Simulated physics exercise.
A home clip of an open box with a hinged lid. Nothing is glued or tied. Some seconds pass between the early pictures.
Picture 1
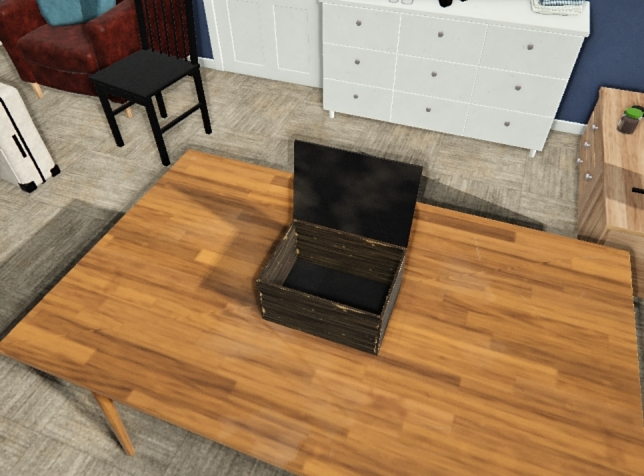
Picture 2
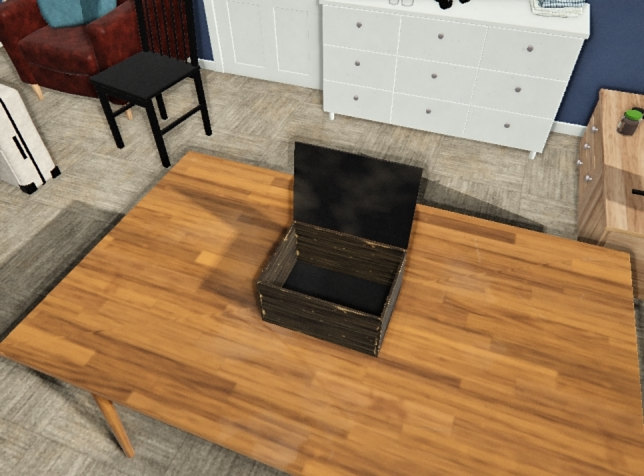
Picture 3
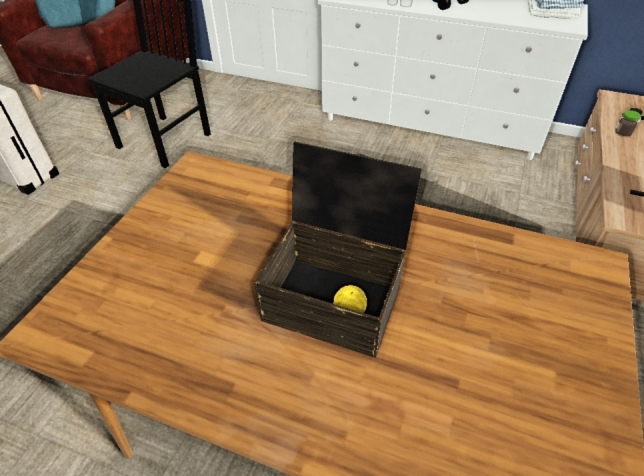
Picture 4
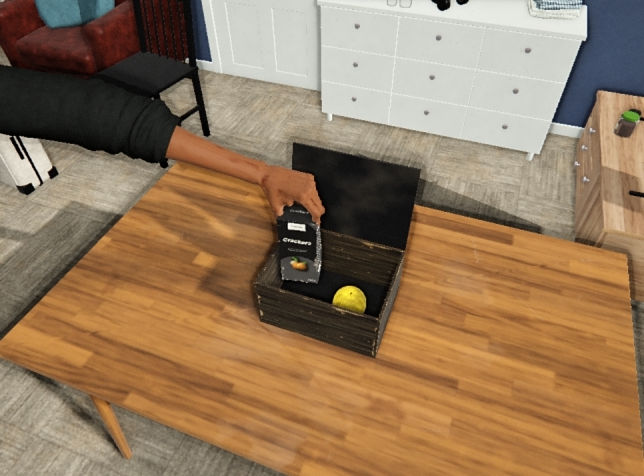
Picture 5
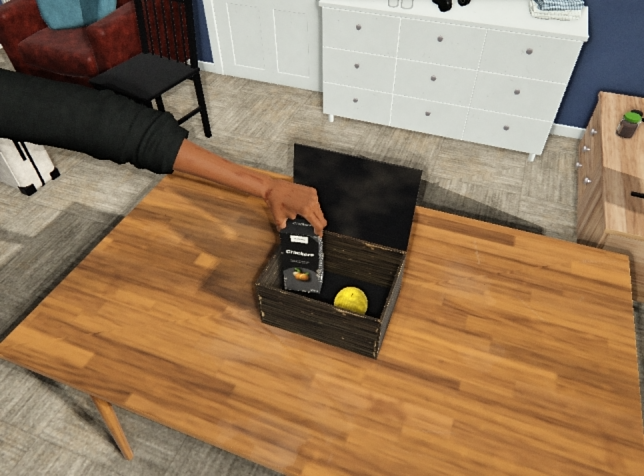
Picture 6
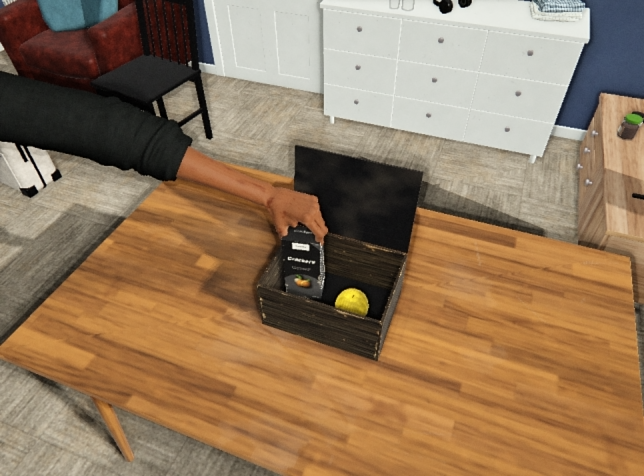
On a wooden table, a yellow ball appearing inside an open dark box, then a hand lowering a black carton in beside it.
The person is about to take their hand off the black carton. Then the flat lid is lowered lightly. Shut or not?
Outcome: The lid is held up.
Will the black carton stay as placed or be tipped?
It keeps its pose.
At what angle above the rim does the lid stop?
Some 50° above the rim.
Then, 1.10 s later than the last frame, lid starting down.
Then, 1.50 s later than the last frame, lid 66° above the rim.
When it is over, lid 52° above the rim; both as before. End places, in pixels of the last picture, black carton near (304, 264).
